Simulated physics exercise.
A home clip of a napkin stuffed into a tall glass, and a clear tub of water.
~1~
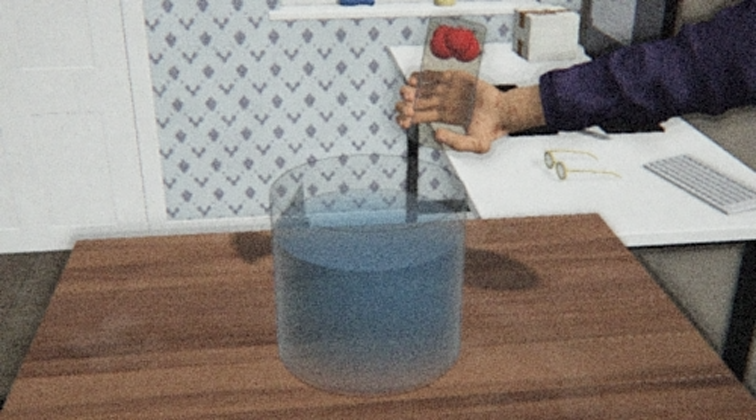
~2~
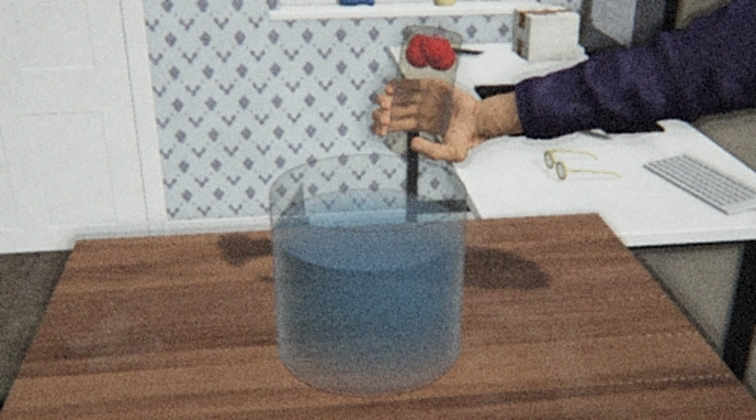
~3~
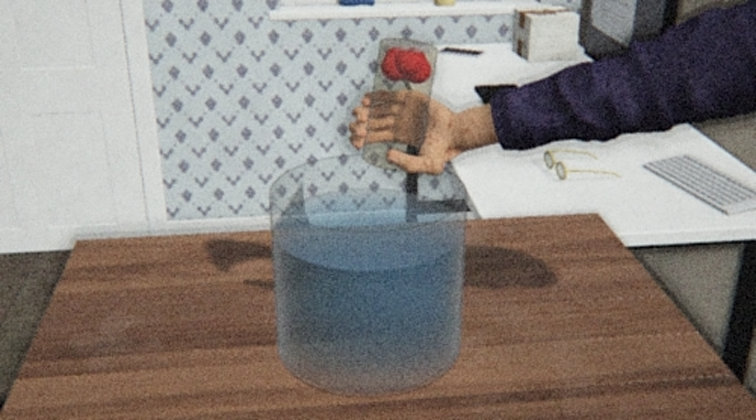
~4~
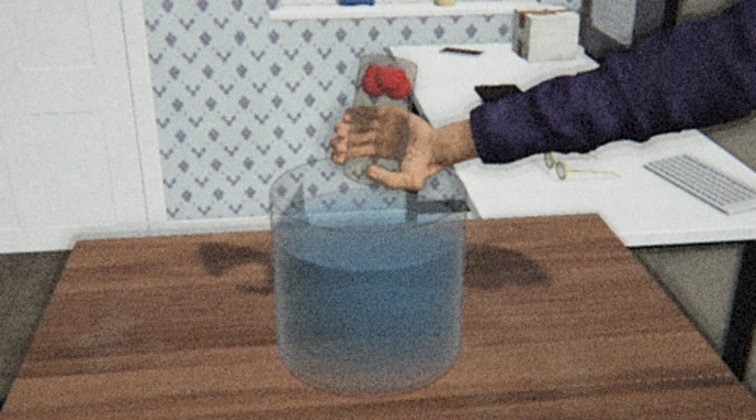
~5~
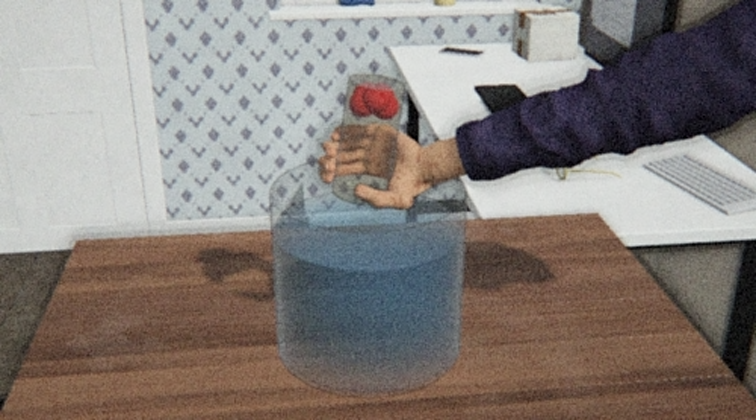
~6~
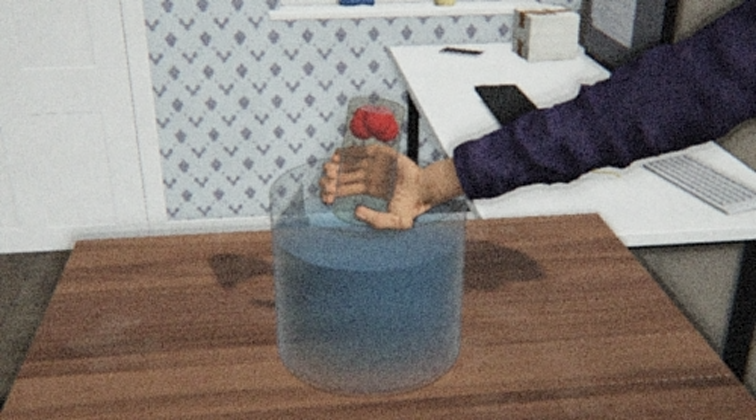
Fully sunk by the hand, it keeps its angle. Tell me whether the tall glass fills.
The tall glass does not fill.
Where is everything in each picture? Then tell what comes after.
Tall glass (447, 86) mouth down; above the clear tub, in the first frame.
Tall glass (423, 95) mouth down; napkin (431, 49); coming down, in the second frame.
Tall glass (399, 107) mouth down; lower, in the third frame.
Tall glass (380, 123) mouth down; napkin (387, 78); lower still, in the fourth frame.
Tall glass (368, 142) mouth down; close to the surface, in the fifth frame.
Tall glass (368, 164) mouth down; napkin (375, 121); just over the surface, in the sixth frame.
Soon after, the tall glass enters the water.
Later, air is trapped inside and holds the level down.
In the end, the tall glass is under, still full of air, and the napkin is dry.
